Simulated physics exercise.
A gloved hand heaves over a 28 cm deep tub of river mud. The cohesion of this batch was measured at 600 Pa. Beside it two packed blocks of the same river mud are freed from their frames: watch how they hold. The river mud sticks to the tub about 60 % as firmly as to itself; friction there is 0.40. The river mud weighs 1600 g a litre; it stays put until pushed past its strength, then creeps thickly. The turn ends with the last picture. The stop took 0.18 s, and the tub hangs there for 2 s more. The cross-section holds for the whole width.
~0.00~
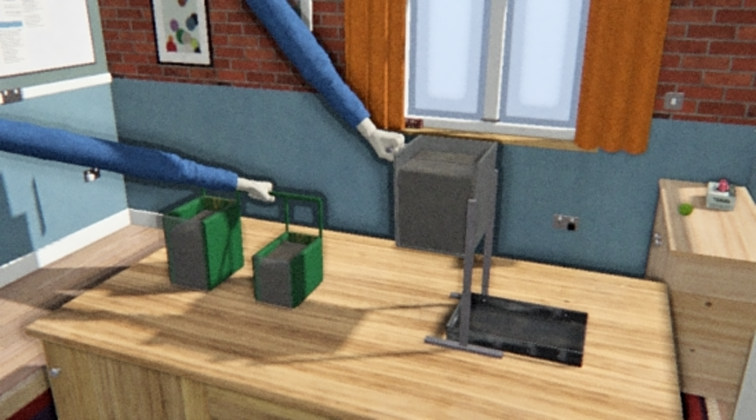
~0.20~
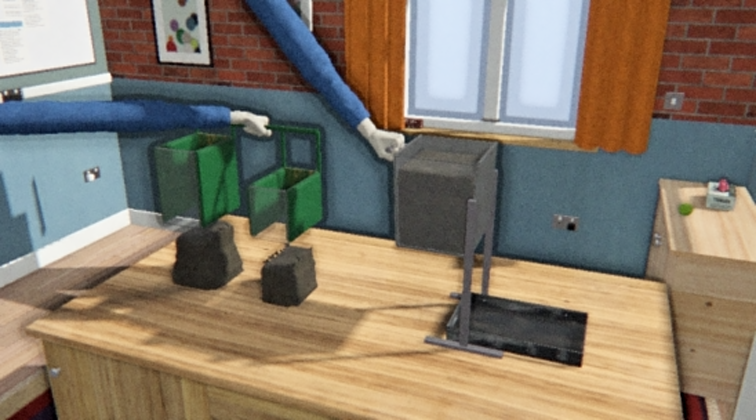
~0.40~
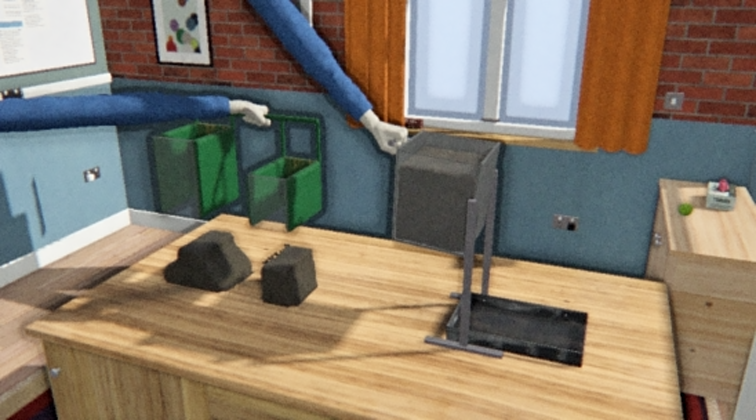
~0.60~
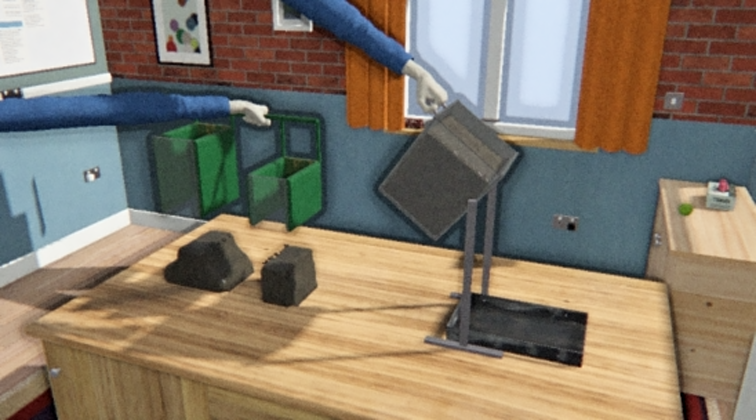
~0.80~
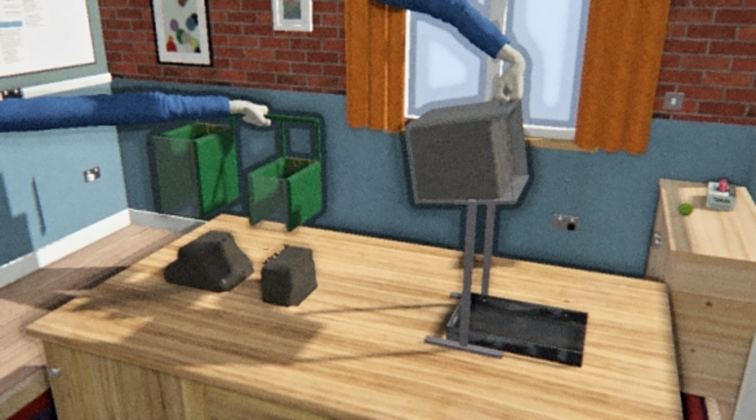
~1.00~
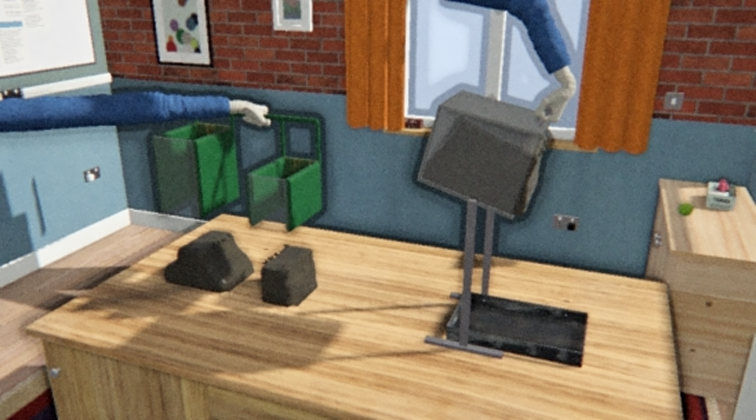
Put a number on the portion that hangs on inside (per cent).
About 0 %.
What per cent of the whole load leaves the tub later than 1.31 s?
Some 35 per cent.
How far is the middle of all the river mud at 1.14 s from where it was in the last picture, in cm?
Roughly 9 cm.
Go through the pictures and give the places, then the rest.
The first frame shows handle-side rim at (397, 155), tilt 0 degrees; highest point of the river mud at (405, 170); test blocks 22 cm, 14 cm high (left to right).
The second frame shows handle-side rim at (397, 155), tilt 0 degrees; highest point of the river mud at (405, 170); test blocks 19 cm, 14 cm high (left to right).
The third frame shows handle-side rim at (400, 150), tilt 4 degrees; highest point of the river mud at (405, 166); test blocks 15 cm, 14 cm high (left to right).
The fourth frame shows handle-side rim at (437, 118), tilt 37 degrees; highest point of the river mud at (432, 134); test blocks 15 cm, 14 cm high (left to right).
The fifth frame shows handle-side rim at (506, 116), tilt 80 degrees; highest point of the river mud at (483, 121); test blocks 15 cm, 14 cm high (left to right).
The sixth frame shows handle-side rim at (541, 138), tilt 104 degrees; highest point of the river mud at (462, 121); test blocks 15 cm, 14 cm high (left to right).
By 1.14 s, the tub is at 104 degrees and holds 63 %.
By 1.31 s, the tub is at 104 degrees and holds 35 %.
By 1.48 s, the tub is at 104 degrees and holds 26 %.
By 1.65 s, the tub is at 104 degrees and holds 15 %.
By 3.00 s, at the end, the tub is at 104 degrees and holds 0 %.
